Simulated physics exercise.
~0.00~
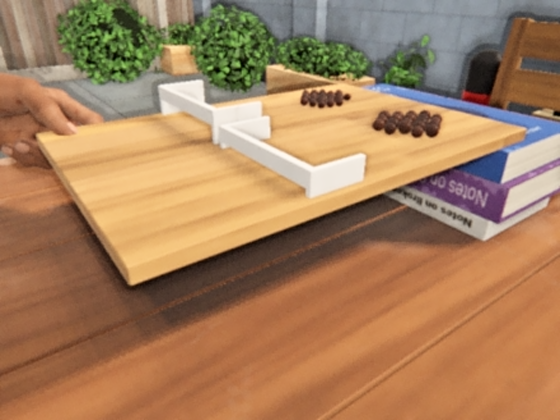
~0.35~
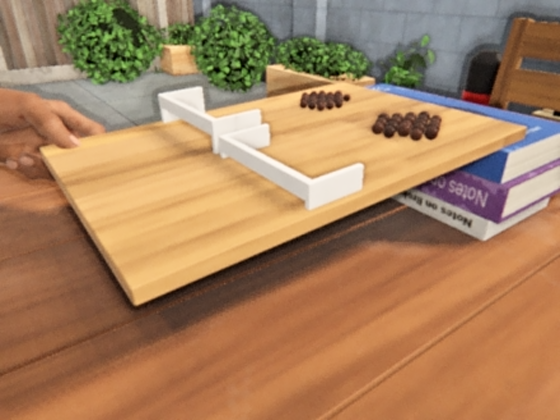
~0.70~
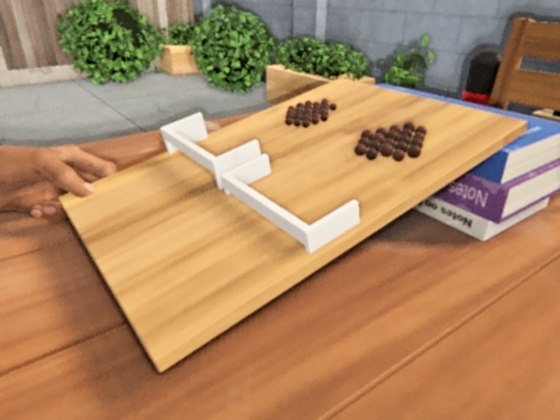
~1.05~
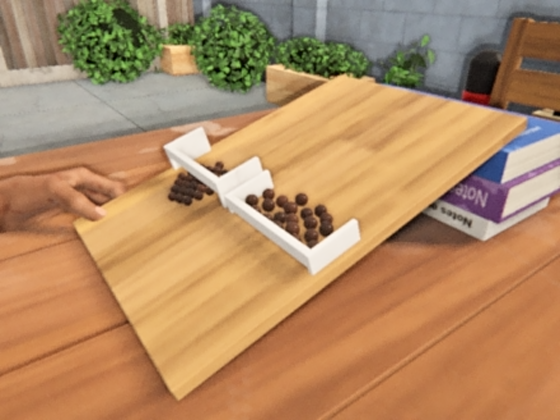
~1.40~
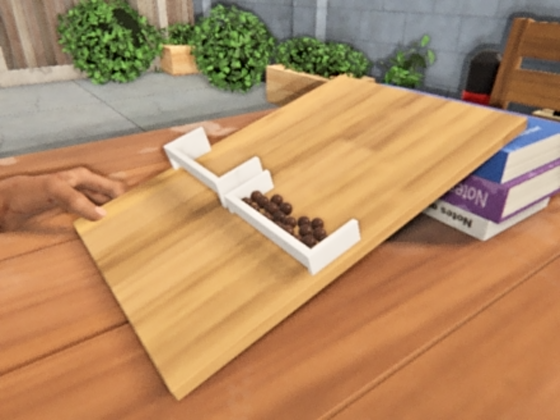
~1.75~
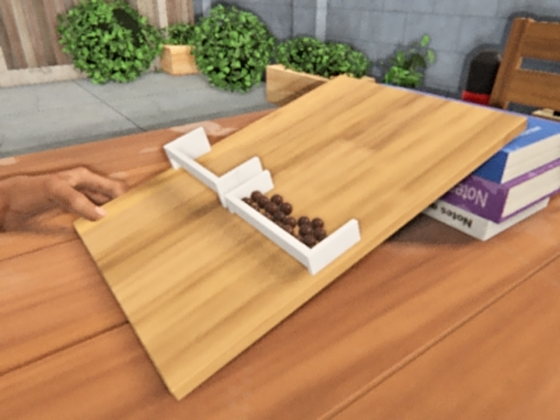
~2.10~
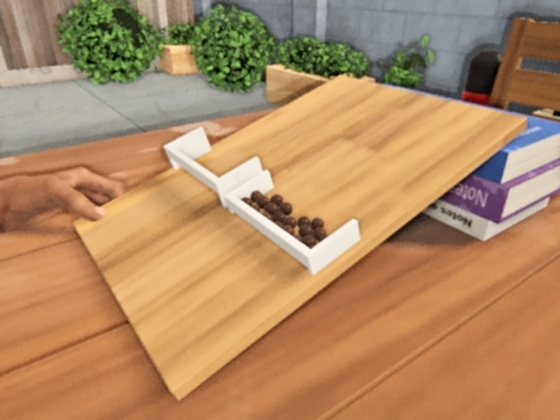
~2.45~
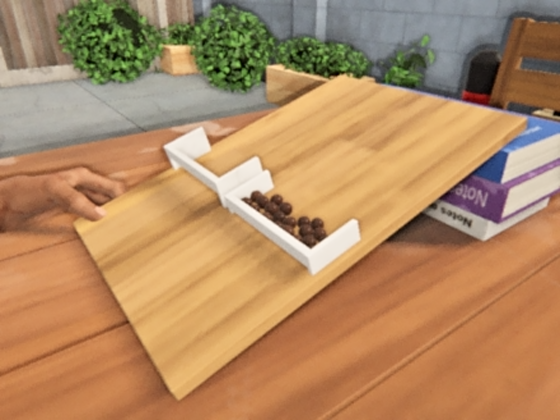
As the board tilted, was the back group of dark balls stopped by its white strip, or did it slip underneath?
The back group slipped under its white strip and went out of sight, while the front group was stopped by its own strip.
